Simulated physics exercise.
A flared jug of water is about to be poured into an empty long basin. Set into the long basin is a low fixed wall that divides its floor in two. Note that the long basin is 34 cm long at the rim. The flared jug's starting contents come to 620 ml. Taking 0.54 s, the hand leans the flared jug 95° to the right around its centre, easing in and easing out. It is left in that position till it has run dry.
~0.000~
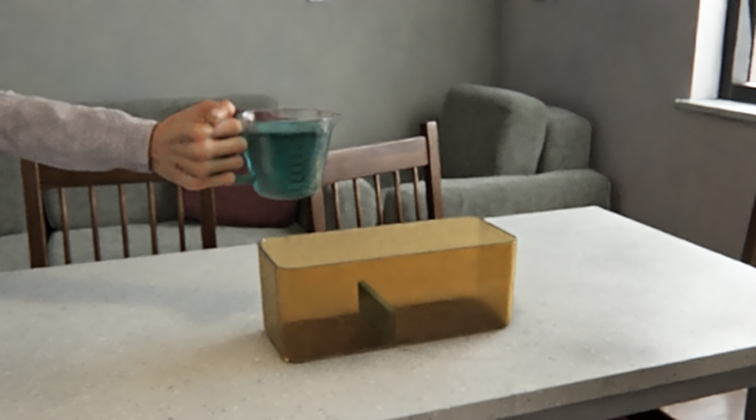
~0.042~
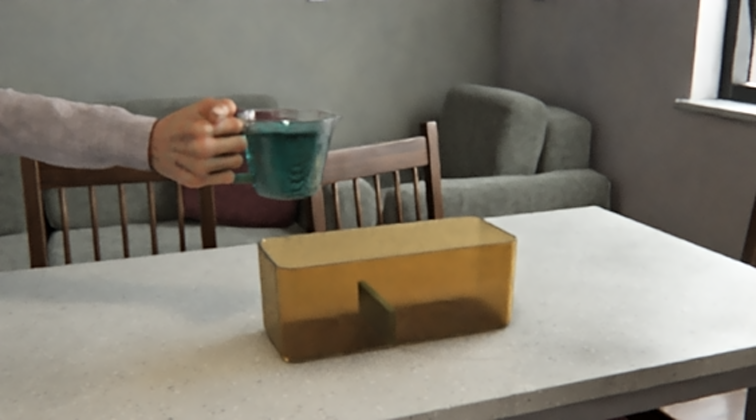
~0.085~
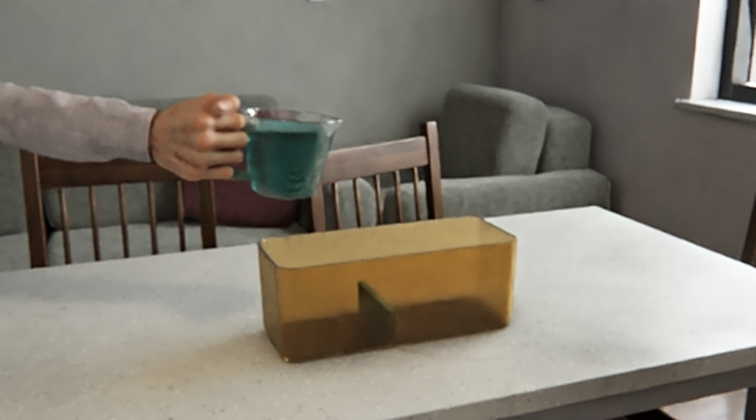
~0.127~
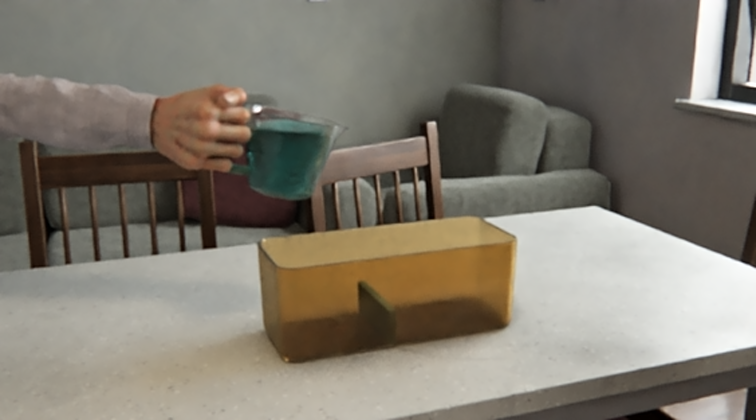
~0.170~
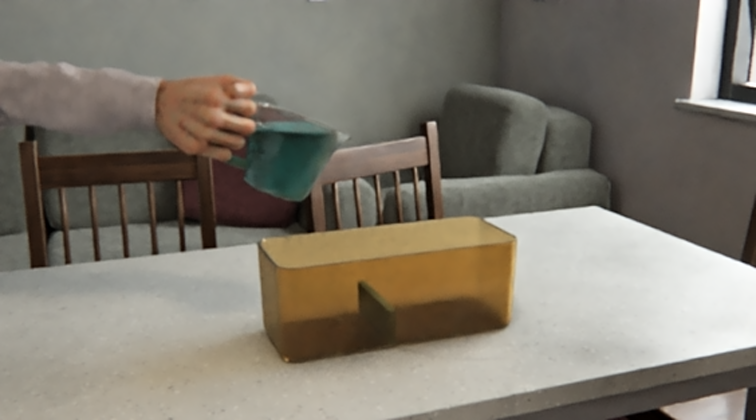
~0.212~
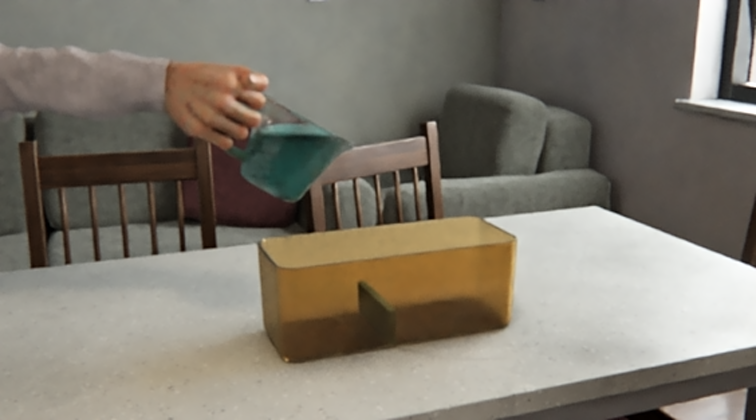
In a living room, a hand tilting a clear jug of teal water to the right above an amber basin on a table.
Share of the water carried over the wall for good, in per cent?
Near 67 per cent.
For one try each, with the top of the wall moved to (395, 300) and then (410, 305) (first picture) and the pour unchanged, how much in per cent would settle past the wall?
Around 25 and 15 percent, in that order.
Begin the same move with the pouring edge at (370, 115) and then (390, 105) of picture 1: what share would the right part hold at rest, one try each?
Try 1: Approx. 95 %; try 2: Approx. 95 %.
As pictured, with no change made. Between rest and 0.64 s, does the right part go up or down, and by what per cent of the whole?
A gain, roughly 10.
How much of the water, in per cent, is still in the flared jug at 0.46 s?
Some 42 per cent.
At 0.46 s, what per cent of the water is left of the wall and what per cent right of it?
Lab note: Left near 2 %, right near 26.
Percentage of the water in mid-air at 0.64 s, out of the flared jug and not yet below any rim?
Close to 10 %.
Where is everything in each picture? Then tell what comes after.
In the first frame, it leans 0°; its right rim is at (341, 114); the water meets the walls at (242, 129) and (328, 124); the long basin's rim runs from (267, 256) to (498, 229); the wall's top is at (376, 296).
In the second frame, it leans 1°; its right rim is at (342, 115); the water meets the walls at (242, 128) and (328, 125).
In the third frame, it leans 6°; its right rim is at (345, 120); the water meets the walls at (244, 127) and (329, 127).
In the fourth frame, it leans 12°; its right rim is at (348, 127); the water meets the walls at (248, 126) and (333, 129).
In the fifth frame, it leans 21°; its right rim is at (350, 136); the water meets the walls at (251, 129) and (340, 132).
In the sixth frame, it leans 32°; its right rim is at (352, 148); the water meets the walls at (253, 135) and (345, 140); 1 per cent is over the edge.
By 0.46 s the tilt is 90° and 42 per cent is still to pour, 2 is left of the wall and 25 right of it.
By 0.64 s the tilt is 95° and 8 per cent is still to pour, 24 is left of the wall and 57 right of it.
By 0.83 s the tilt is 95° and 1 per cent is still to pour, 30 is left of the wall and 67 right of it.
By 1.04 s the tilt is 95° and 0 per cent is still to pour, 32 is left of the wall and 67 right of it.
At rest 32 per cent lies left of the wall, 67 right of it and 1 outside.
